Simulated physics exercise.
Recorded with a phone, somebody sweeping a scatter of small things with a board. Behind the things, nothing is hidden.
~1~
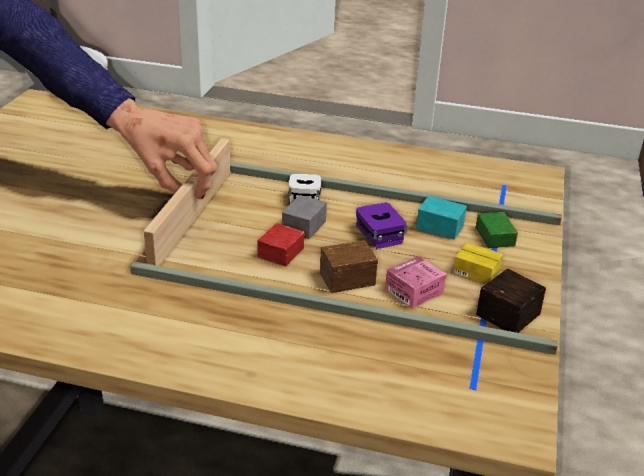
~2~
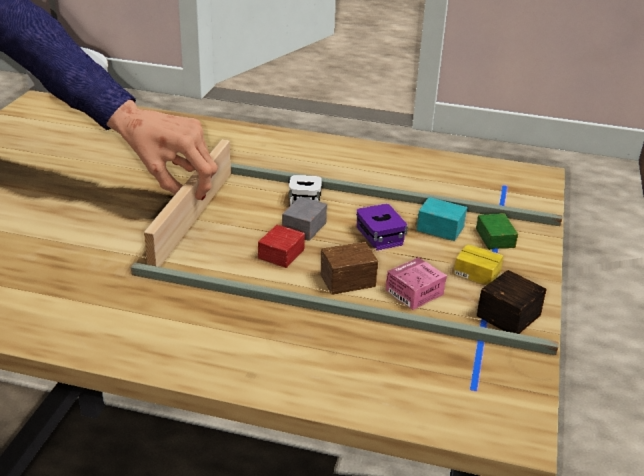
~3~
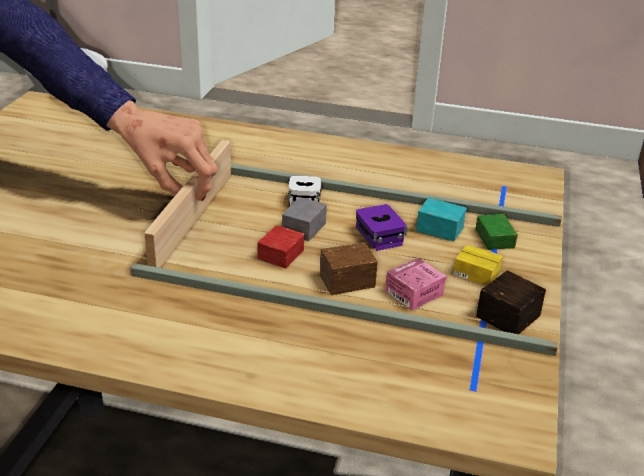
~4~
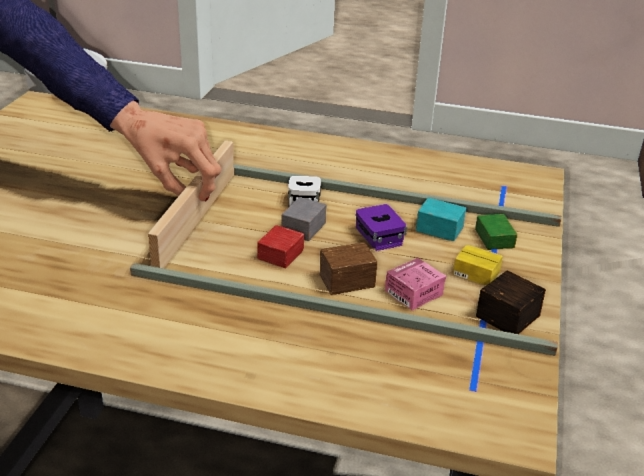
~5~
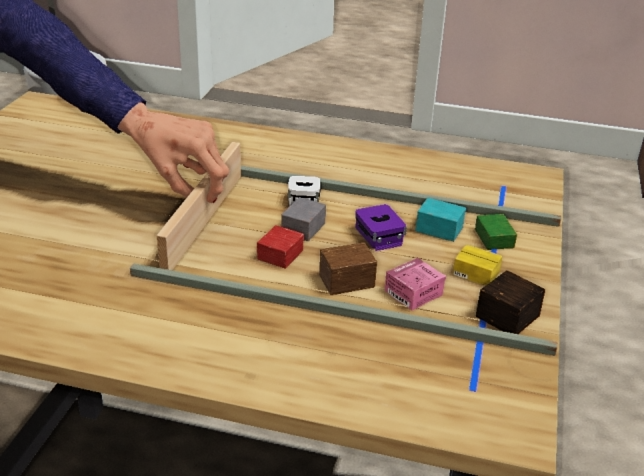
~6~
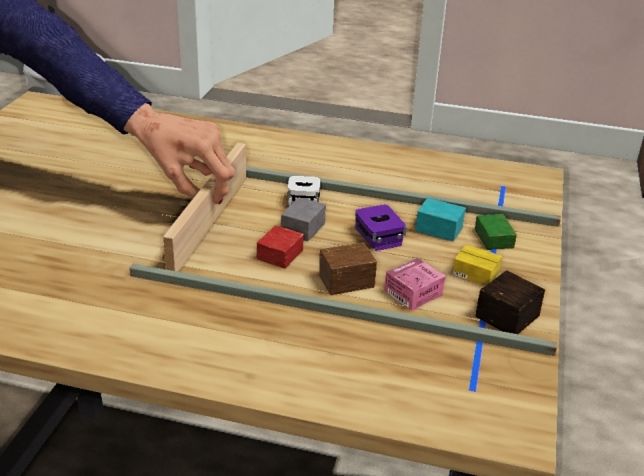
A hand in a dark blue sleeve held a wooden board upright on a table, then slid it slightly to the right toward scattered colourful blocks and small cases, which stayed where they were.
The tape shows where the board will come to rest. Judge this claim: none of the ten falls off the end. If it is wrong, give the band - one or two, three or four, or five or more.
Wrong; three or four fall off.
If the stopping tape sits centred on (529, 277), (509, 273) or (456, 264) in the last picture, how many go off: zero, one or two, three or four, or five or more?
5 or more; five or more; one to two.
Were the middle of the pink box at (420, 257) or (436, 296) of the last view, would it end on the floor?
In turn it holds its place, then holds its place.
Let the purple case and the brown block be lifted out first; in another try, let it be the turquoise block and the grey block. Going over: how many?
You'd get 1 in the first case and 1 in the second one.
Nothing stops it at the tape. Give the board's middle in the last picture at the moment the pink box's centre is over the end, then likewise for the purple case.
Near (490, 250), then near (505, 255).
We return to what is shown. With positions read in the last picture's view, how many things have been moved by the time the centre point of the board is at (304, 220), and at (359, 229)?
3 at one spot and 7 at the other.
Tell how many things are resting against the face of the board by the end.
The count is 4.
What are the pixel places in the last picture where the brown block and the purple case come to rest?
Brown block at about (511, 309), purple case at about (545, 262).
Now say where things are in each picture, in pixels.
In the first frame, black block (511, 301); green block (496, 230); yellow box (478, 264); board (192, 199); tape (492, 269).
In the second frame, green block (497, 231); purple case (381, 227).
In the third frame, yellow box (478, 265); red block (281, 247).
In the fourth frame, black block (511, 303); brown block (348, 268).
In the fifth frame, green block (496, 232); white case (304, 193).
In the sixth frame, black block (510, 303); green block (495, 232); yellow box (477, 265); board (209, 204); tape (491, 270).
Early on, none off yet; black block at rest near (510, 303); green block at rest near (495, 232); yellow box at rest near (477, 265).
A while later, none off yet; black block at rest near (511, 303); green block moving near (506, 232); yellow box travelled a little near (491, 268).
Finally, the number that fall off is three or four; lost, yellow box, green block and black block.
